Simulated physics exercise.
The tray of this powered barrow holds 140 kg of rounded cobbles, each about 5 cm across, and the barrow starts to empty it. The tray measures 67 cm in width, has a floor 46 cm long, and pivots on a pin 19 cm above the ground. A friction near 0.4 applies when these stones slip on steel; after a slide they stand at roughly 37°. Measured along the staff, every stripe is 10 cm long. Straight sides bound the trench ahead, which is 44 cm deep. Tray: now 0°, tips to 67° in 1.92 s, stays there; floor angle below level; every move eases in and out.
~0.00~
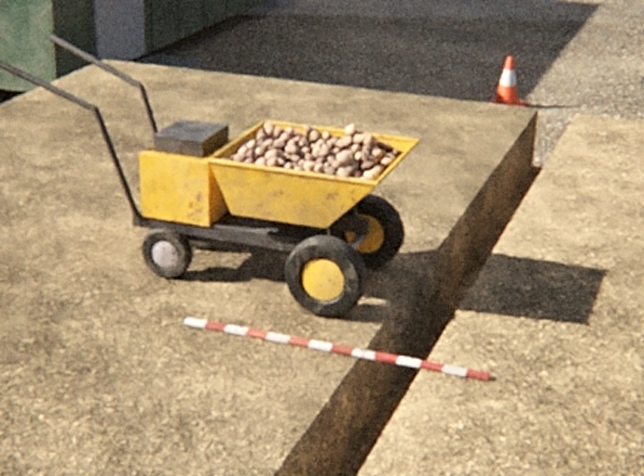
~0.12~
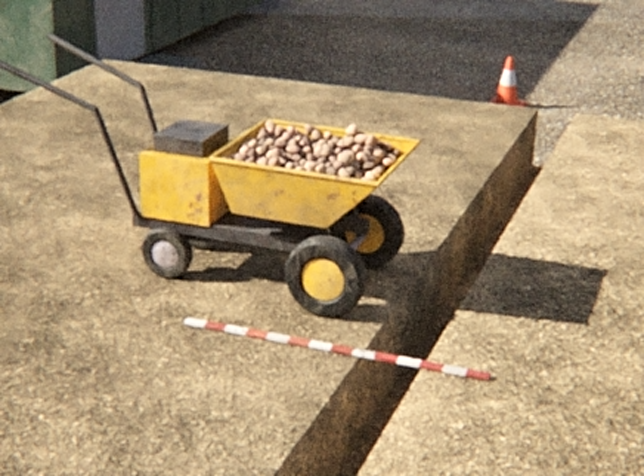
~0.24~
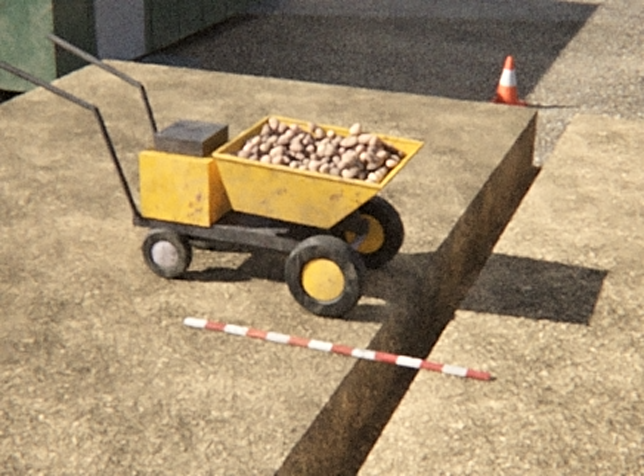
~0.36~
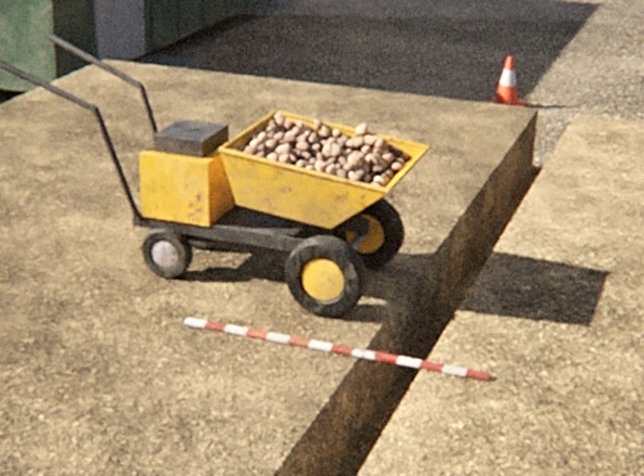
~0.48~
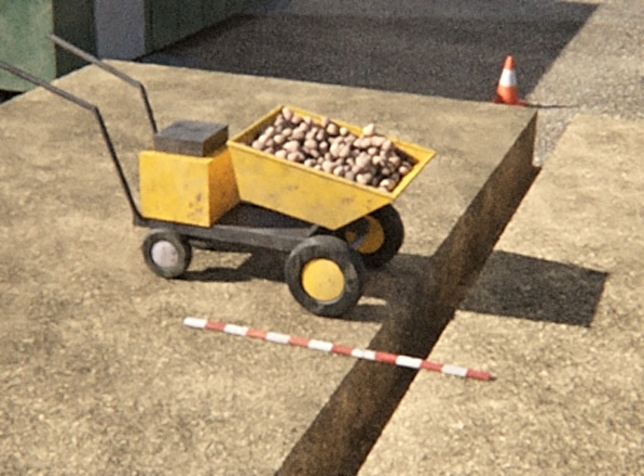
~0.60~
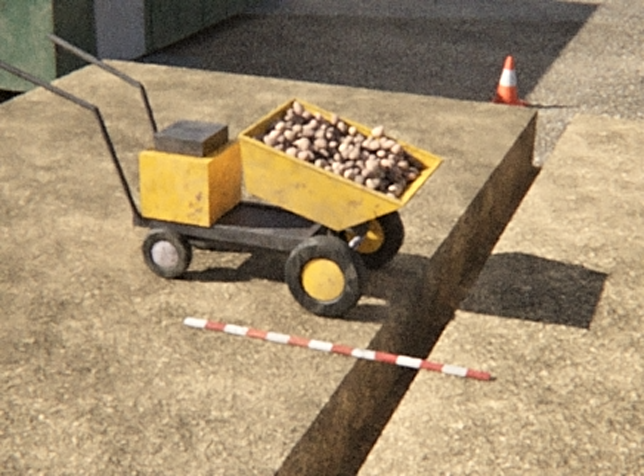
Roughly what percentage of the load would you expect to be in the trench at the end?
I'd expect around 21 per cent.
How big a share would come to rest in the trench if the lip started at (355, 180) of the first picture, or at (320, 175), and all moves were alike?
Some 50 and some 90 per cent, in that order.
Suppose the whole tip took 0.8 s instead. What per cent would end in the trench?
Something close to 20 per cent.
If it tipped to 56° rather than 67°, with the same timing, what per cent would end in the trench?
In that case around 25 percent.
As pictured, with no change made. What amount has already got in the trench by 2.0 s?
Roughly 0% by that time.
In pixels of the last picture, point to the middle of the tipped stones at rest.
I'd point to around (502, 311).
After 1.4 s the floor is at 57°; 98 % in the tray, 1 % in the trench, 2 % past the trench; the foremost stones are at (480, 269).
After 2.0 s the floor is at 67°; 39 % in the tray, 2 % in the trench, 59 % past the trench; the foremost stones are at (599, 331).
After 2.4 s the floor is at 67°; 15 % in the tray, 6 % in the trench, 79 % past the trench; the foremost stones are past the picture's edge.
After 4.3 s the floor is at 67°; 3 % in the tray, 21 % in the trench, 76 % past the trench; the foremost stones are past the picture's edge.
